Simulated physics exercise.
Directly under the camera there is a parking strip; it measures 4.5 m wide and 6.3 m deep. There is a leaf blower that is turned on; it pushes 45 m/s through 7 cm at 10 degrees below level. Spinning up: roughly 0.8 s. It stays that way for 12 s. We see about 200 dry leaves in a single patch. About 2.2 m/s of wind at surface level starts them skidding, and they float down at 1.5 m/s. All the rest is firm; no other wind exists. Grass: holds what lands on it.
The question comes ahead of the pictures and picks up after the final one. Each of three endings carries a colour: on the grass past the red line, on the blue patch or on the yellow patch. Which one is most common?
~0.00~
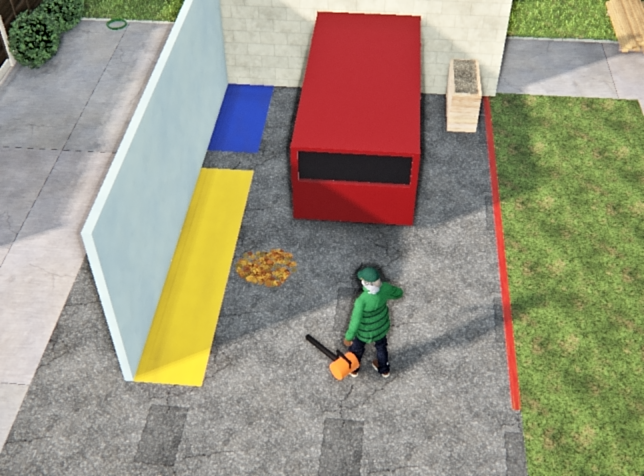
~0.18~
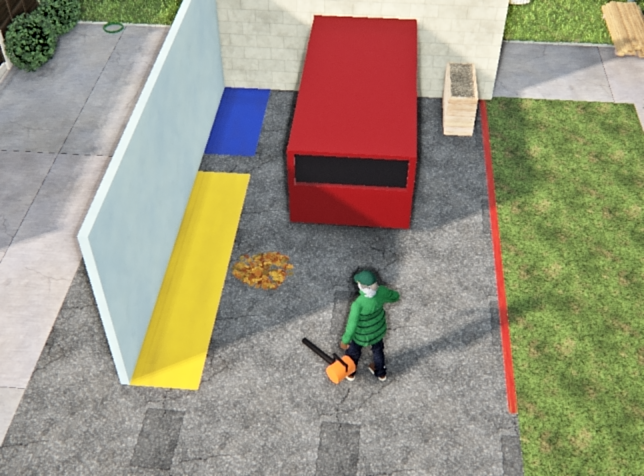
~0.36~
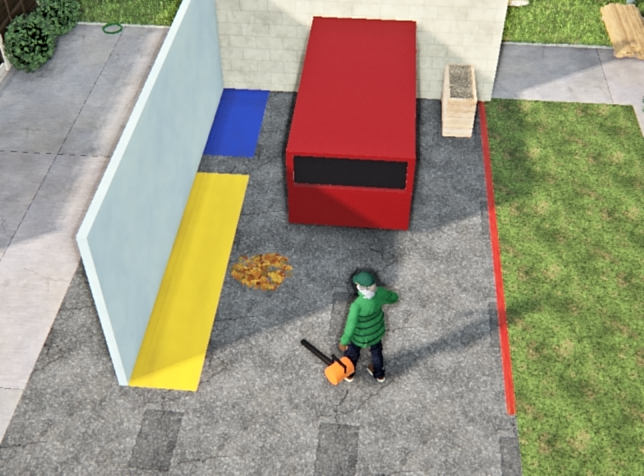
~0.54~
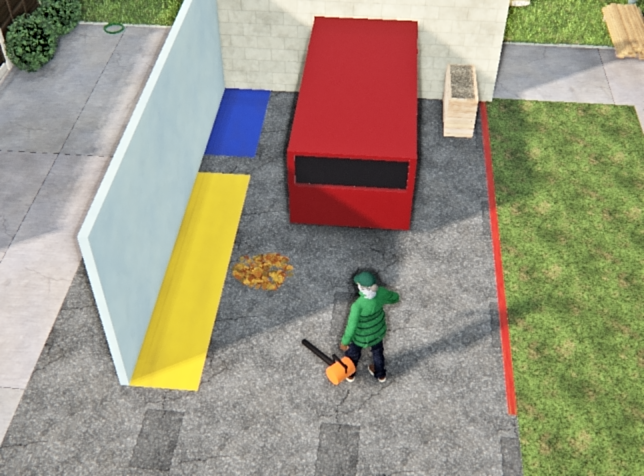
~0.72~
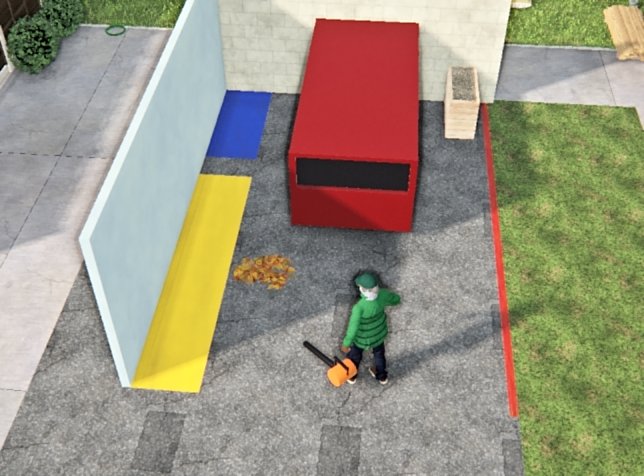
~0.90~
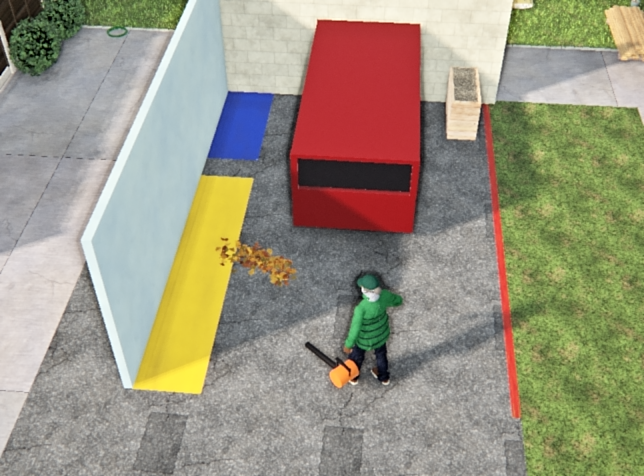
Blue.
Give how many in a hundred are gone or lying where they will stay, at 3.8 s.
Estimated share: Close to 10 per cent.
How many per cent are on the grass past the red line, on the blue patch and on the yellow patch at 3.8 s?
0 % red, 40 % blue, 15 % yellow.
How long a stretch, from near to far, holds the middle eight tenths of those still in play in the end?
The middle bunch covers about 3.2 m from near to far.
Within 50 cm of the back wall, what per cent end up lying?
Roughly 50 in a hundred.
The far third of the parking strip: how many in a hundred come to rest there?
Something close to 60 % ends up there.
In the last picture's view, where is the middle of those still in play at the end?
The middle is around pixel (241, 114).
After 2.4 s the count stands so, 30 % are on the yellow patch, 0 % on the grass past the red line and 24 % on the blue patch; the middle of those still in play is near (236, 201).
After 3.8 s the count stands so, 14 % are on the yellow patch, 0 % on the grass past the red line and 42 % on the blue patch; the middle of those still in play is near (234, 180).
After 6.6 s the count stands so, 6 % are on the yellow patch, 0 % on the grass past the red line and 52 % on the blue patch; the middle of those still in play is near (230, 152).
After 12.0 s, at the end, 2 % are on the yellow patch, 0 % on the grass past the red line and 54 % on the blue patch; the middle of those still in play is near (241, 114).
